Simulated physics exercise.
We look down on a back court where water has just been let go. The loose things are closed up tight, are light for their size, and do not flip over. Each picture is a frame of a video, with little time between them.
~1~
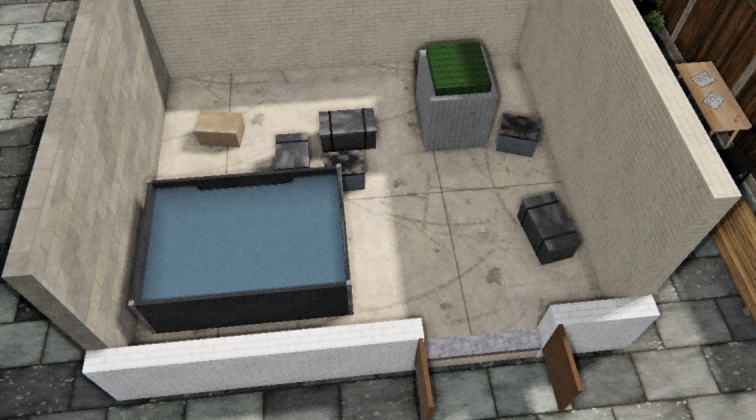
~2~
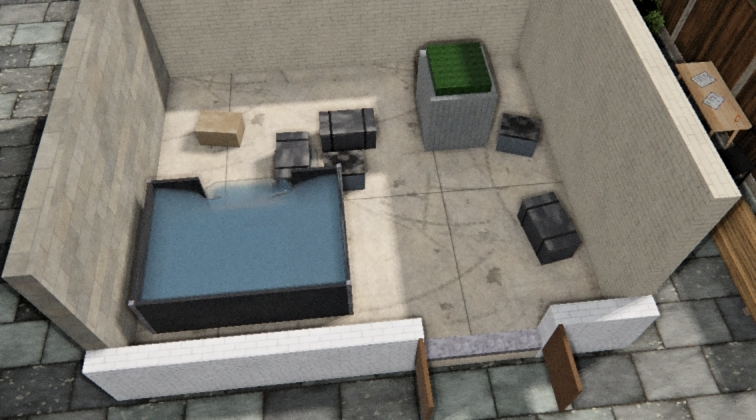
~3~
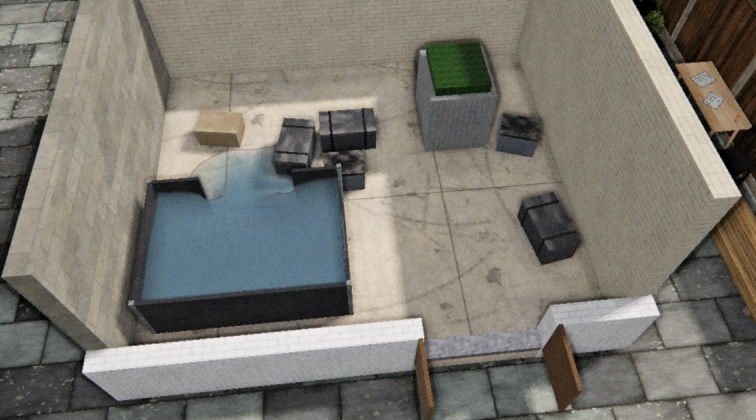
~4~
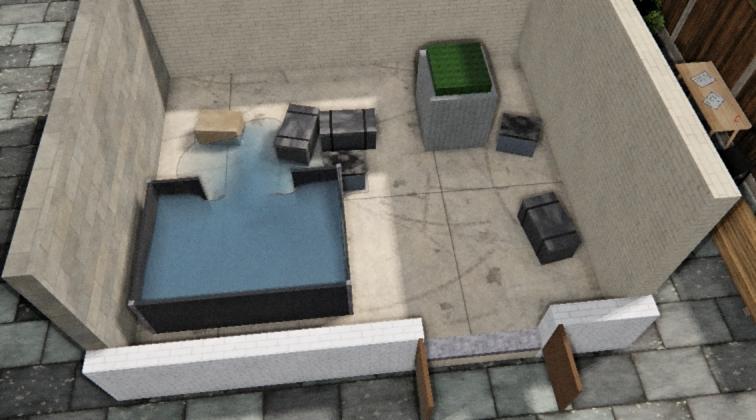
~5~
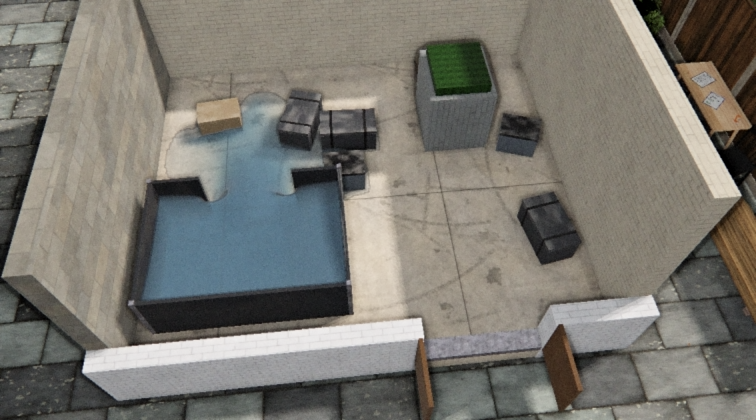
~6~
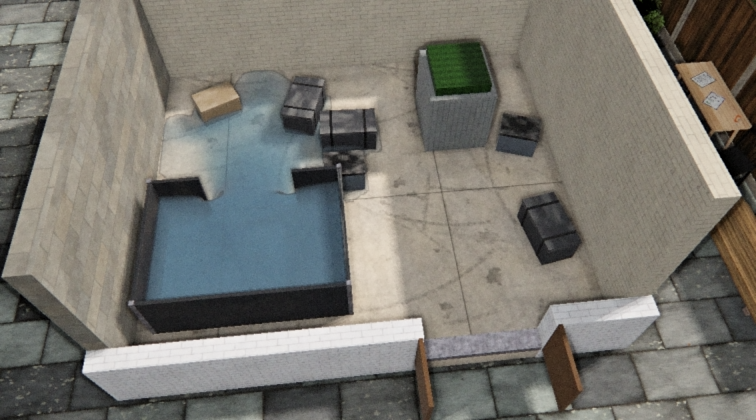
At first, water fills a dark-walled tank on the left of a walled court, with boxes scattered around. A gap opens in its back wall and water spreads across the floor, pushing the nearest dark trunk backward. Then the tan crate slides back slightly and turns, while the other boxes stay put.
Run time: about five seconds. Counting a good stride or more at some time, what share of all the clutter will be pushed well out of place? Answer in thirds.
Two thirds or more.
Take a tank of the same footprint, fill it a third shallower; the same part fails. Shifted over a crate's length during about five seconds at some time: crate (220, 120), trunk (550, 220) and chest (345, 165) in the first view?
Object 1: Covered it. Object 2: Didn't cover it. Object 3: Didn't cover it.
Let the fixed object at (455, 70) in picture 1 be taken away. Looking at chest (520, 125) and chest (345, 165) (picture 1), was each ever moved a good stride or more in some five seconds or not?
First: Goes past it; second: Falls short.
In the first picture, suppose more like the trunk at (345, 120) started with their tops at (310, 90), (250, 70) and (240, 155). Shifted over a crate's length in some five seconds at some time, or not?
Here's how it goes: Sent far off, sent far off, and lastly sent far off.
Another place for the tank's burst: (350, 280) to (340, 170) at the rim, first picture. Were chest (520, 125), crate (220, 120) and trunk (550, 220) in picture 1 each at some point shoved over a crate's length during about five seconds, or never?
Taking them one at a time, the first gets shoved clear, the second not displaced that far and the third not displaced that far.
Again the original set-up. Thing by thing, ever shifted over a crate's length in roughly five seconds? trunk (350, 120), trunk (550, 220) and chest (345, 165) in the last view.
The first comes out driven that far, the second not so far, the last not so far.
A moment on, 2 of 7 are well off their spots; 0 afloat.
Next, 3 of 7 are well off their spots; 2 afloat.
Later, 4 of 7 are well off their spots; 3 afloat.
In the end, 5 of 7 are well off their spots, and 5 have been at some point; 3 afloat.
